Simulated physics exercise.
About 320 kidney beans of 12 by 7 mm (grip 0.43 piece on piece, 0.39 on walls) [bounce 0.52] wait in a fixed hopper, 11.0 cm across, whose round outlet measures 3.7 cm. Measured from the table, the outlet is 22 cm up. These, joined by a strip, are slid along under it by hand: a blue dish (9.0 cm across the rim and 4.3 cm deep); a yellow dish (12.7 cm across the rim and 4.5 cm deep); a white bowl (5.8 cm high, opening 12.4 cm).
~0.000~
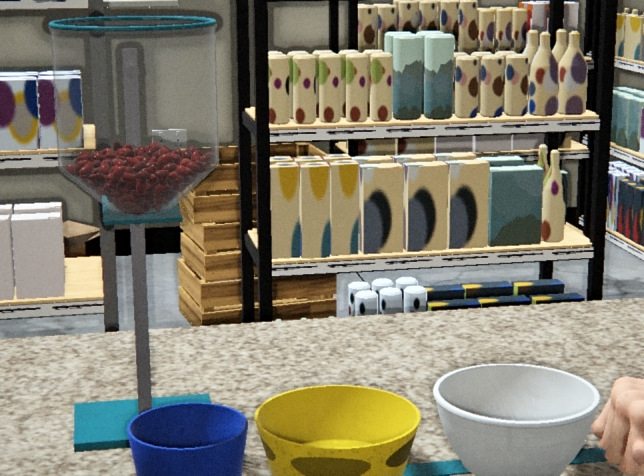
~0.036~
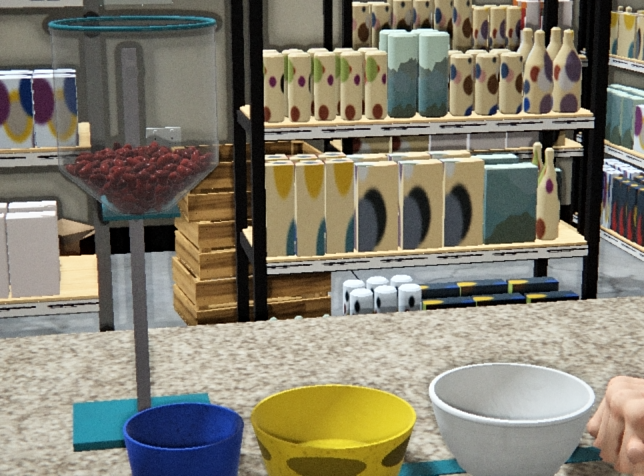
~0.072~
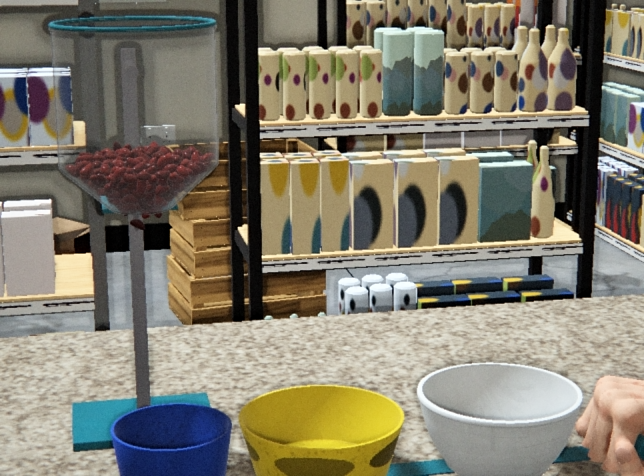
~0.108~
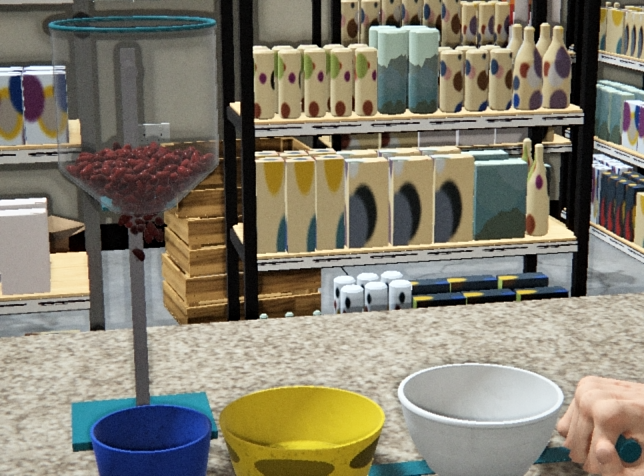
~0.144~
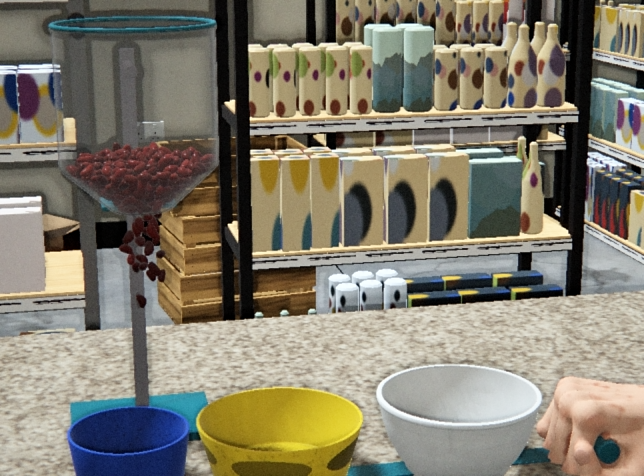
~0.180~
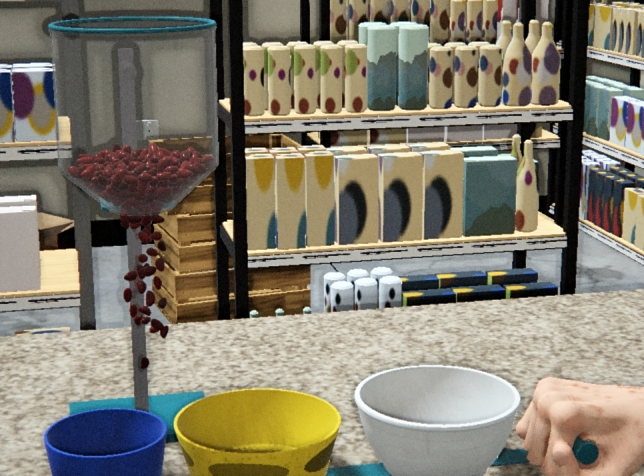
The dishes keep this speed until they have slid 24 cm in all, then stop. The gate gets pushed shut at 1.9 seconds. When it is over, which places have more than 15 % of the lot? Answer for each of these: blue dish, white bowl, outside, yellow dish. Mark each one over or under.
My marks are as follows: Blue dish - under; white bowl - over; outside - under; yellow dish - over.
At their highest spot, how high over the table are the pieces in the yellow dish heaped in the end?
2.0 cm, roughly.
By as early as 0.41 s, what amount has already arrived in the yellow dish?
The share there at that time comes to around 20 per cent.
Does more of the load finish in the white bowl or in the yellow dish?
In the white bowl.
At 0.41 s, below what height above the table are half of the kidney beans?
Estimate: About 24 cm.
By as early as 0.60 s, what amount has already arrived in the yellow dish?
Roughly 25 percent.
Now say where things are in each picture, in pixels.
The first picture shows dishes slid 0.0 cm; 0 pieces falling; top of the load at (167, 152); blue dish at (188, 425); yellow dish at (338, 415); white bowl at (516, 391).
The second picture shows dishes slid 0.3 cm; 0 pieces falling; top of the load at (166, 152).
The third picture shows dishes slid 1.2 cm; 1 pieces falling; top of the load at (166, 152).
The fourth picture shows dishes slid 2.8 cm; 10 pieces falling; top of the load at (166, 152).
The fifth picture shows dishes slid 4.5 cm; 19 pieces falling; top of the load at (166, 153).
The sixth picture shows dishes slid 6.2 cm; 29 pieces falling; top of the load at (165, 154); blue dish at (106, 431); yellow dish at (258, 419); white bowl at (437, 394). They move about 48 cm a second.
After 0.41 s, hopper 70 %, yellow dish 20 %, in the air 10 %; middle of all pieces on or above the table near (140, 249).
Then, at 0.60 s, hopper 60 %, yellow dish 25 %, white bowl 5 %, in the air 5 %; middle of all pieces on or above the table near (110, 288).
After 0.78 s, hopper 55 %, yellow dish 25 %, outside 5 %, white bowl 10 %, in the air 5 %; middle of all pieces on or above the table near (114, 312).
After 0.95 s, hopper 50 %, yellow dish 25 %, outside 5 %, white bowl 15 %, in the air 5 %; middle of all pieces on or above the table near (121, 328).
At rest (2.5 s), hopper 0 %, yellow dish 25 %, outside 10 %, white bowl 65 %, blue dish 0 %.
